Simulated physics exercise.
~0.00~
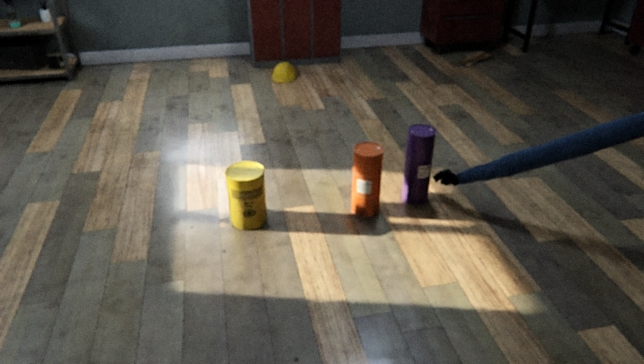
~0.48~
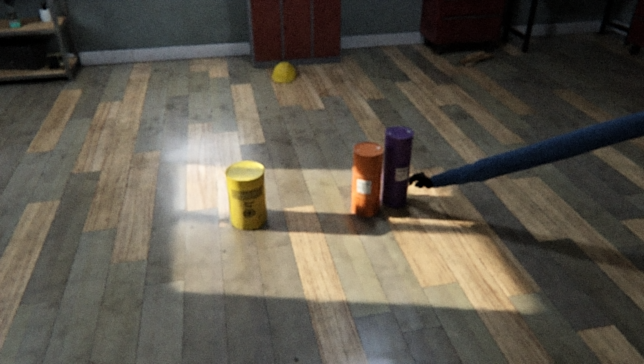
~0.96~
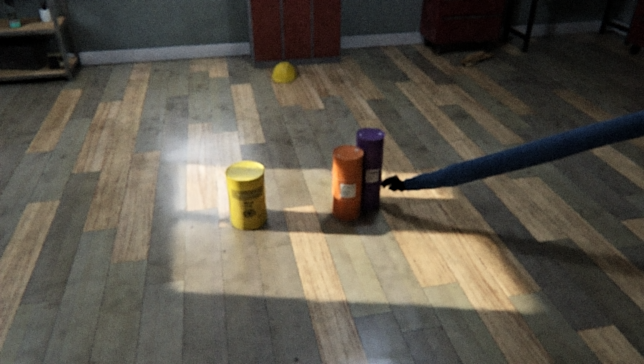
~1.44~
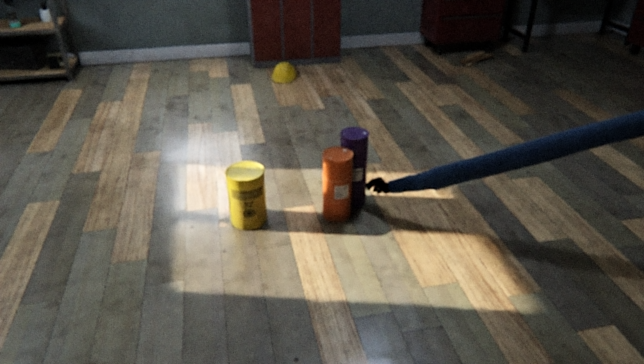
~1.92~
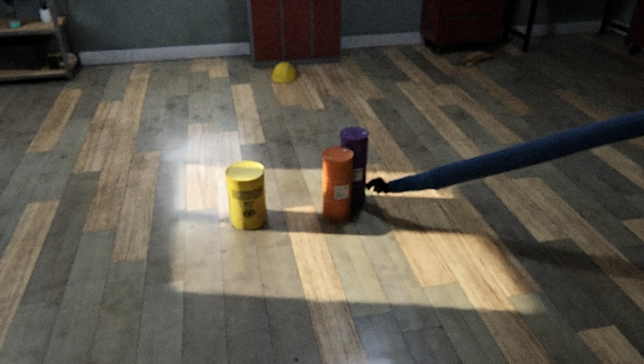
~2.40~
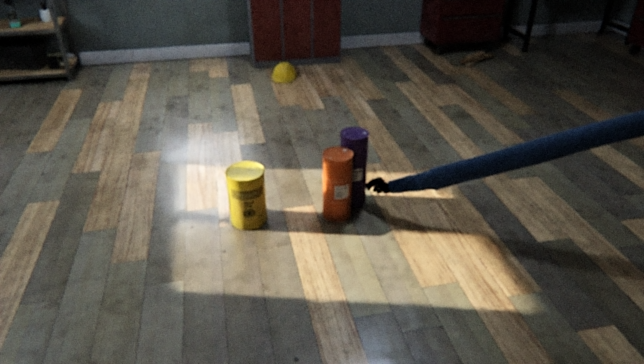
A dark-gloved hand on a long blue-sleeved arm reaches in from the right toward a tall purple canister on a plank floor, seen from slightly above in a dim room with a patch of light. An orange canister stands just left of the purple one, a yellow pail sits farther left, and a small yellow dome lies near a red cabinet behind. The hand pushes the purple canister left until it meets the orange one. Both slide a short way left together, staying upright. The hand stops beside them, and they stand still, close together, short of the unmoved pail.
